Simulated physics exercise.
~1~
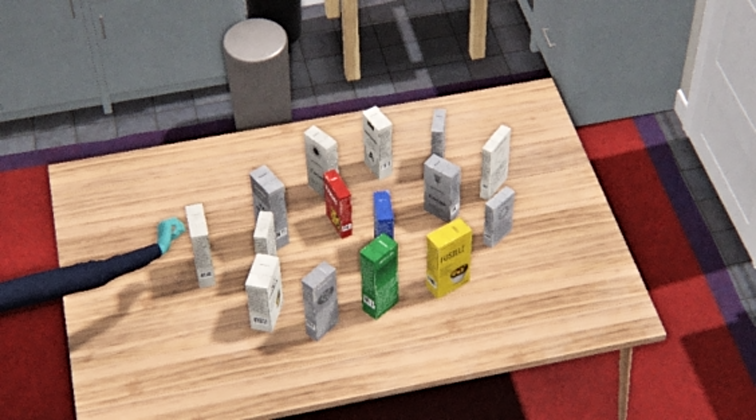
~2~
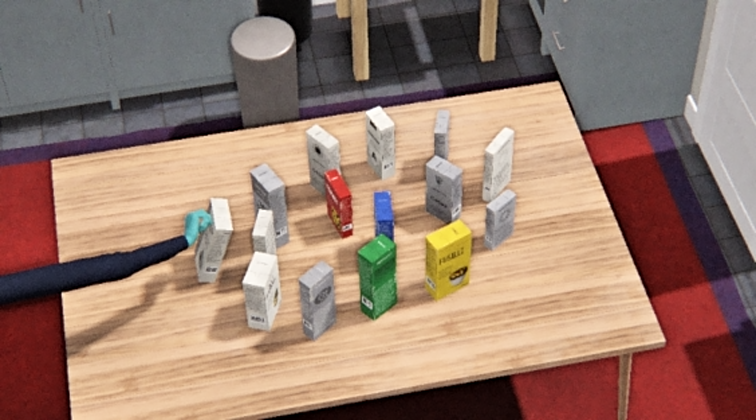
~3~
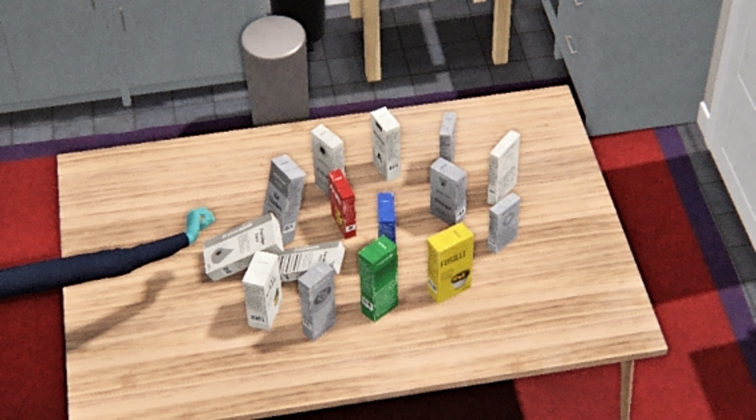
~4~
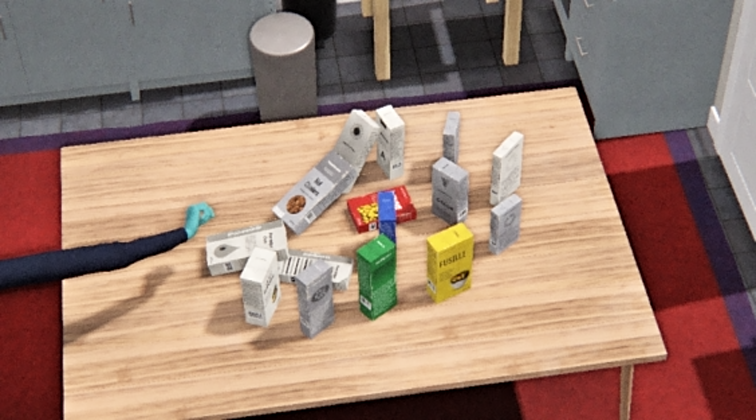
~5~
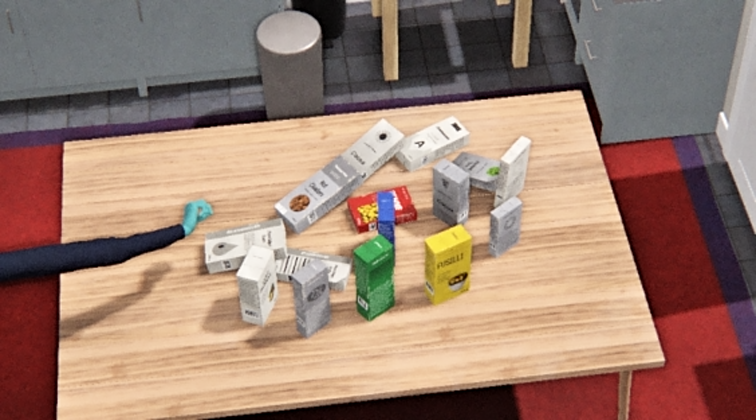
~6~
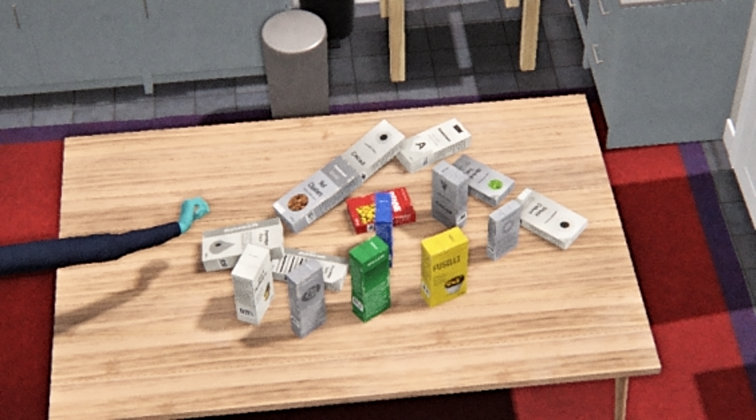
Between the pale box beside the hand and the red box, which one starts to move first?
The pale box beside the hand starts to move first, leaning over as the hand pushes it, while the red box is still upright in its place and only goes over later.
